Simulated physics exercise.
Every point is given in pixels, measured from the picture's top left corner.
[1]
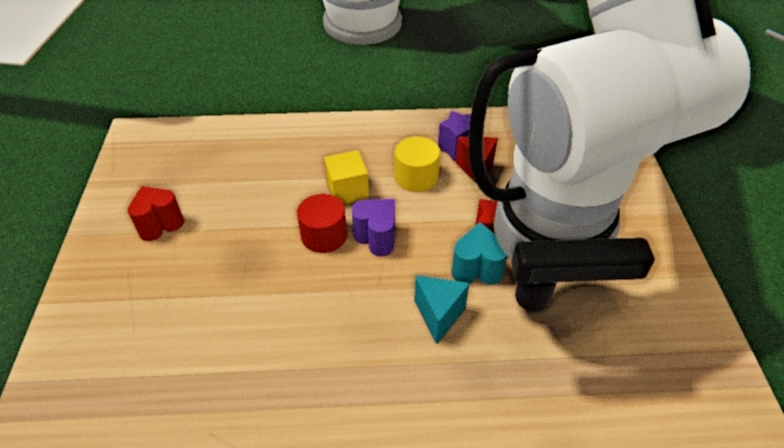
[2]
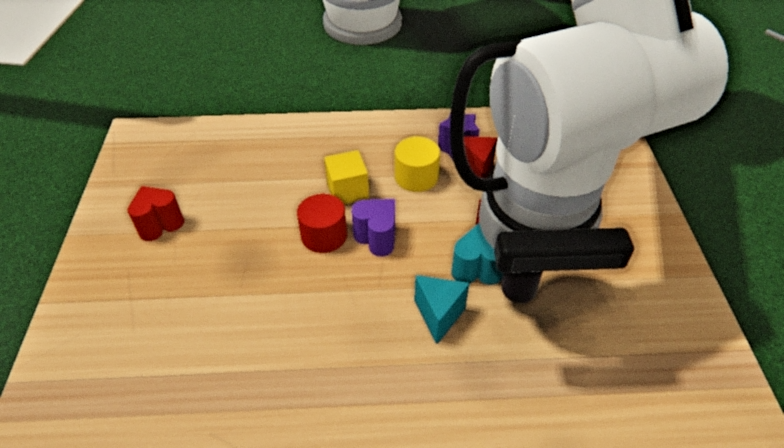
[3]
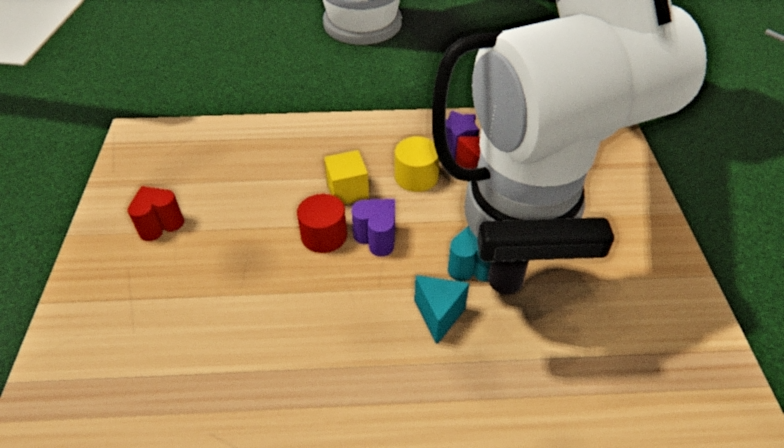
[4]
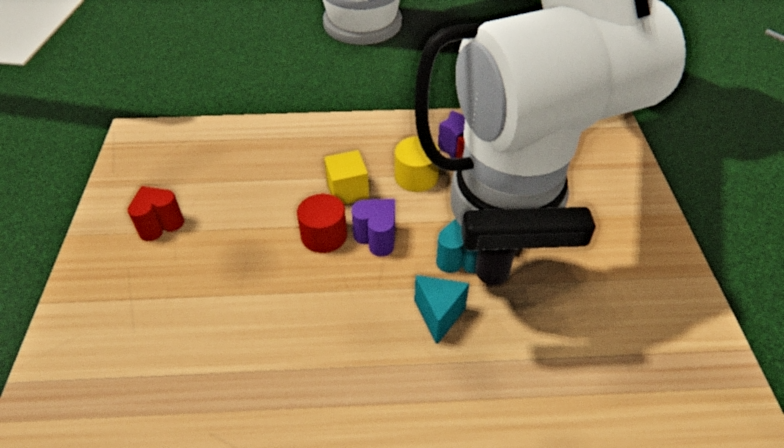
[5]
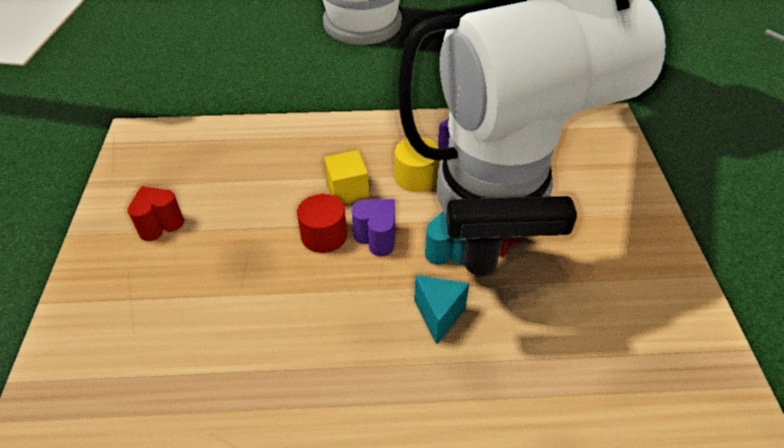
White robot arm sliding its black tool left across a wooden table, nudging a turquoise heart-shaped block slightly left among colourful blocks.
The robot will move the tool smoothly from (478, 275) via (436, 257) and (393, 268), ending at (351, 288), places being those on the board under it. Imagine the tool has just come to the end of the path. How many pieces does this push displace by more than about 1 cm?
Answer: 1.
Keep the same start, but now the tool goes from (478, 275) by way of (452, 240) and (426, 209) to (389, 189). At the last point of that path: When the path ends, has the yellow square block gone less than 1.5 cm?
Yes, I think so.
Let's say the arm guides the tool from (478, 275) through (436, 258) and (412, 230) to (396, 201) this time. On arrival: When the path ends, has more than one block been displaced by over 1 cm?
I'd say yes.
On the path given first. One third of the way, tool (435, 245); turquoise heart-shaped block (418, 203), turned 15° clockwise.
Two thirds of the way, tool (392, 258); purple heart-shaped block (373, 211); turquoise heart-shaped block (416, 202), turned 15° clockwise.
At the end, tool (350, 277); purple heart-shaped block (373, 211); turquoise heart-shaped block (416, 202), turned 15° clockwise; red star unmoved.
